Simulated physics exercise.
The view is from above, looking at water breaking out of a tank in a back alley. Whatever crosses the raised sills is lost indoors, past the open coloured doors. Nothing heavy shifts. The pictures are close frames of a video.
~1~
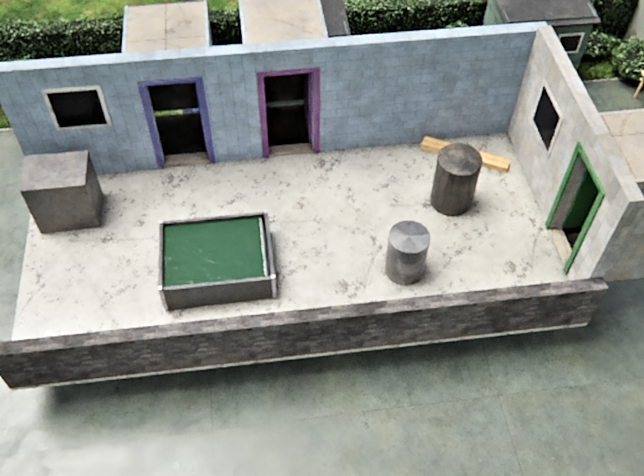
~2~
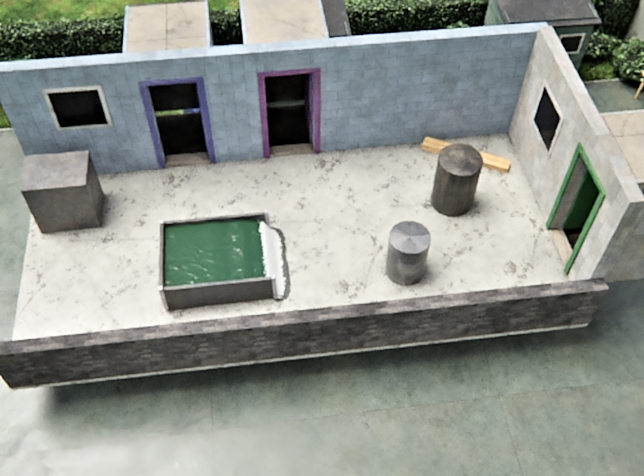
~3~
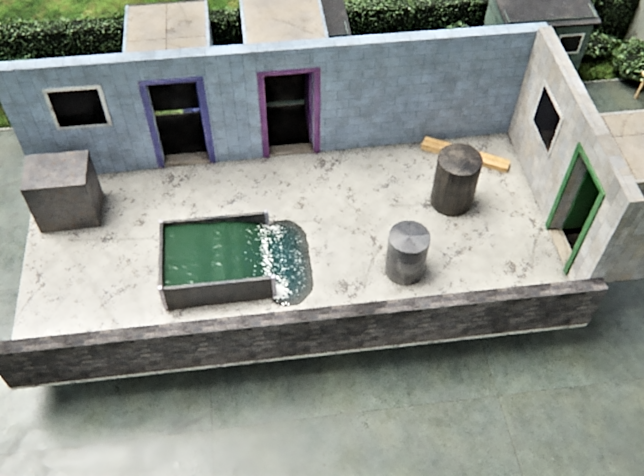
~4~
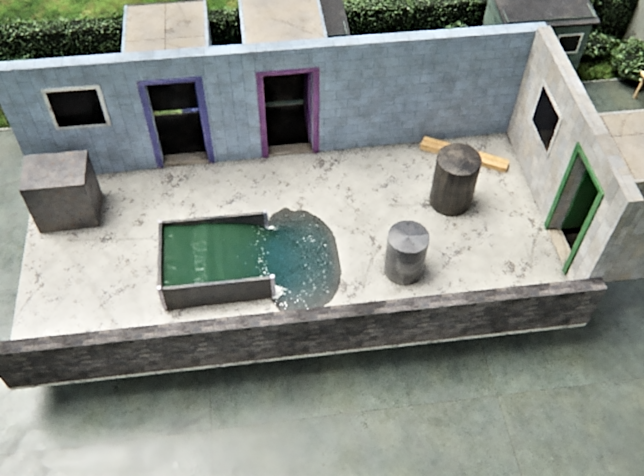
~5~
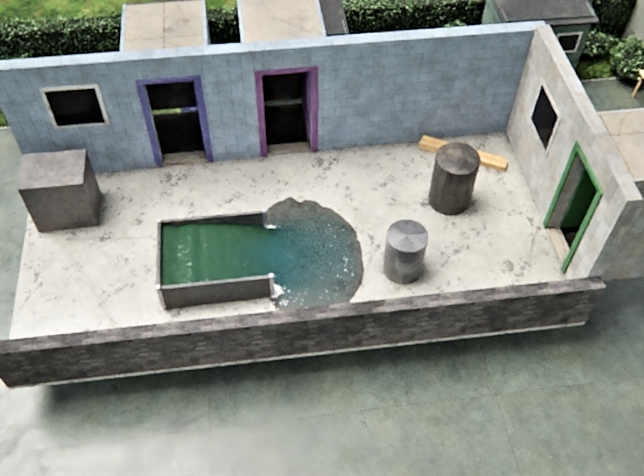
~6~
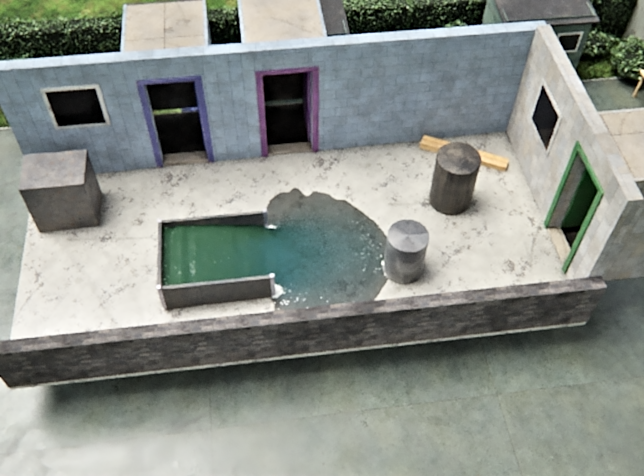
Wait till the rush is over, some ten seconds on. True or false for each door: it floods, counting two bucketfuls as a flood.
Green door - true; purple door - false; blue door - false.
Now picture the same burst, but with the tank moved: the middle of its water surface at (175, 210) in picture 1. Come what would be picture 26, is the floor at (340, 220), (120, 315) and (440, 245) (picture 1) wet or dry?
Soaked, spared, soaked.
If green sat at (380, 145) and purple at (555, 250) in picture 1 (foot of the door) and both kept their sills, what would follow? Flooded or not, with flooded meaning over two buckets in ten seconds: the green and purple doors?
Result: Green door yes, purple door yes.
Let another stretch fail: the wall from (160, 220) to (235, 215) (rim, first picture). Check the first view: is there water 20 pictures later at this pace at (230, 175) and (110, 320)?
Respectively: Drenched and parched.
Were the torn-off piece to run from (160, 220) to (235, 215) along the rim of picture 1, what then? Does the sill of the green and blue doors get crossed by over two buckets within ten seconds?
Green: Below; blue: Above.
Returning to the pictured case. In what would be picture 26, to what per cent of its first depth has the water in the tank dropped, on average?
That comes to some 22 per cent.
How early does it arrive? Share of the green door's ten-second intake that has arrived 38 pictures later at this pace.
Share by then: About 95 in a hundred.
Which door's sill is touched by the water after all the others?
My answer is the blue-painted one.
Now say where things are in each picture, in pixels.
The first frame shows still water in the open tank at (216, 252).
In the second frame, the front is at (274, 231), out from the gap at (270, 259).
In the third frame, water pours out at (269, 260) and has run to (289, 224).
In the fourth frame, water pours out at (268, 260) and has run to (329, 296).
In the fifth frame, the front is at (350, 231), out from the gap at (267, 259).
In the sixth frame, the front is at (383, 241), out from the gap at (268, 260).
A moment on, water covers 25 % of the floor; the green door not reached, the purple door not reached, the blue door not reached.
Next, water covers 40 % of the floor; the green door not reached, the purple door not reached, the blue door not reached.
Then, water covers 50 % of the floor; the green door under two buckets in, the purple door wet at the sill, nothing in, the blue door not reached.
Later, water covers 65 % of the floor; the green door over two buckets in, the purple door wet at the sill, nothing in, the blue door wet at the sill, nothing in.
In the end, water covers 85 % of the floor; the green door over two buckets in, the purple door wet at the sill, nothing in, the blue door wet at the sill, nothing in.
